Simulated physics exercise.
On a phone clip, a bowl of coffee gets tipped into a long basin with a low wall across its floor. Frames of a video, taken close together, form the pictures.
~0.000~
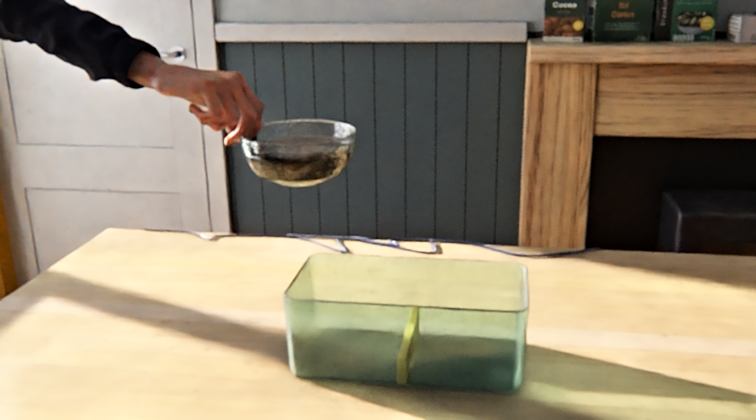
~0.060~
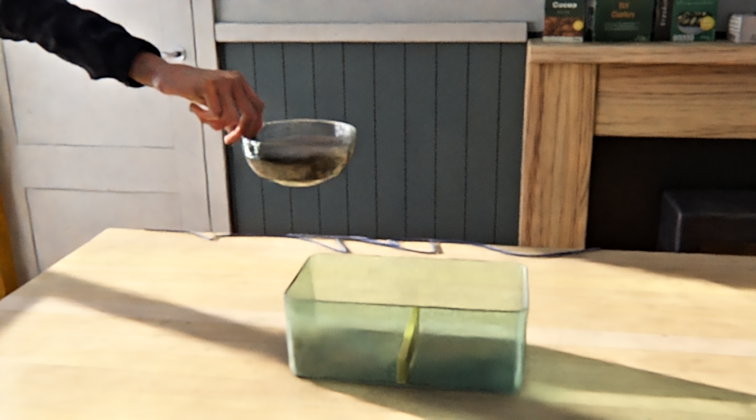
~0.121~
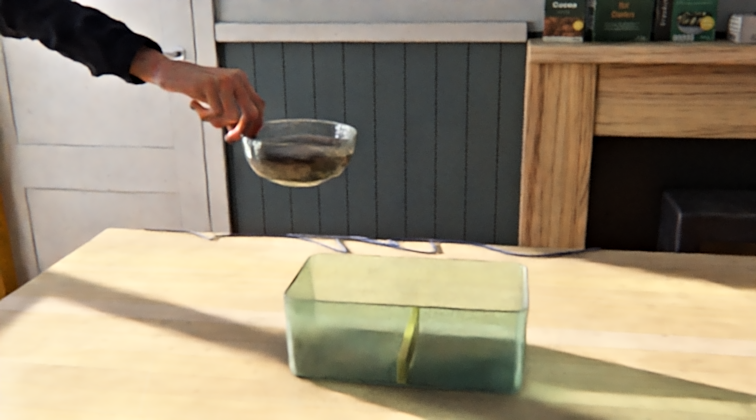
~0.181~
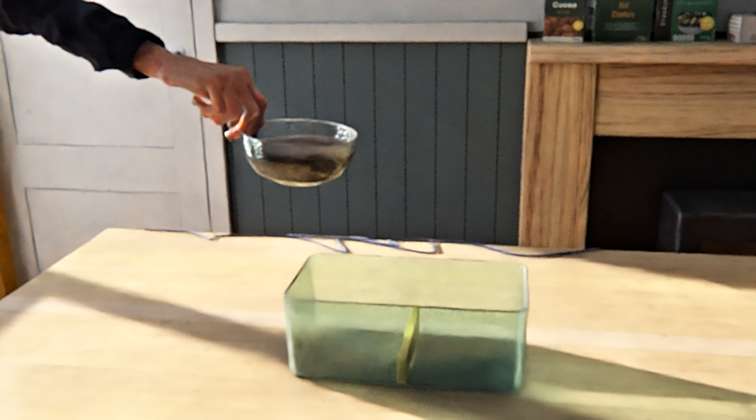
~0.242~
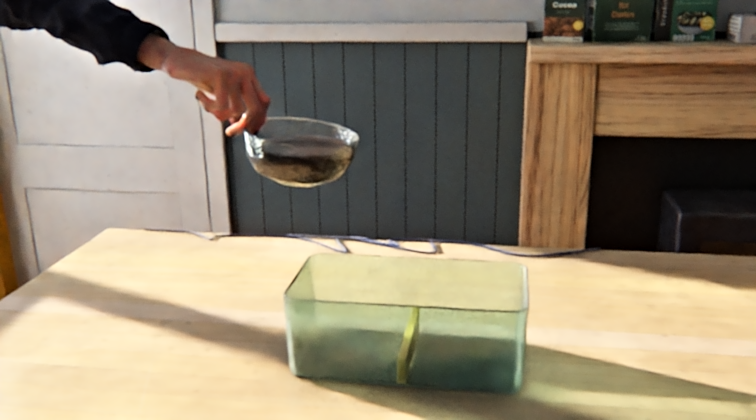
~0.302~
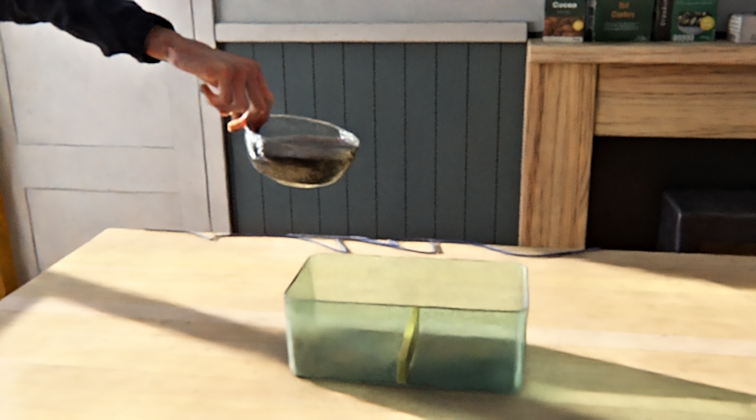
A glass bowl of dark liquid, held by a hand reaching in from the left, tilts slightly to the right above a long, translucent green basin with a low yellow-green wall inside, which stays still on a wooden table.
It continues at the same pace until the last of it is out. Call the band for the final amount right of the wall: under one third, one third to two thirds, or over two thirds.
Band: One third to two thirds.
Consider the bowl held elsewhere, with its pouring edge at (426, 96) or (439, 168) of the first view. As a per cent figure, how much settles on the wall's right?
One after the other: 90 %, 95 %.
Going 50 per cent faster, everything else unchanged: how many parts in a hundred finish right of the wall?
I'd say roughly 35 in every hundred ends up there.
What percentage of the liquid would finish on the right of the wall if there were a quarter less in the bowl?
25 per cent.
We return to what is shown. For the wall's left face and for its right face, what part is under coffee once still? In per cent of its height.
Left 30 per cent, right 30.
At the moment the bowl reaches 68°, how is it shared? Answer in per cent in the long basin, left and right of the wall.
10 % left, 10 % right.
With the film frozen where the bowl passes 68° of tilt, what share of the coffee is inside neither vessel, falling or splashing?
About 40 per cent.
A moment on, the bowl is tipped part way and 38 per cent is still to pour, 9 is left of the wall and 12 right of it.
Next, the bowl is tipped right over and 0 per cent is still to pour, 50 is left of the wall and 45 right of it.
Then the bowl is tipped right over and 0 per cent is still to pour, 53 is left of the wall and 46 right of it.
Later the bowl is tipped right over and 0 per cent is still to pour, 53 is left of the wall and 46 right of it.
Finally, 53 per cent lies left of the wall, 46 right of it and 1 outside.
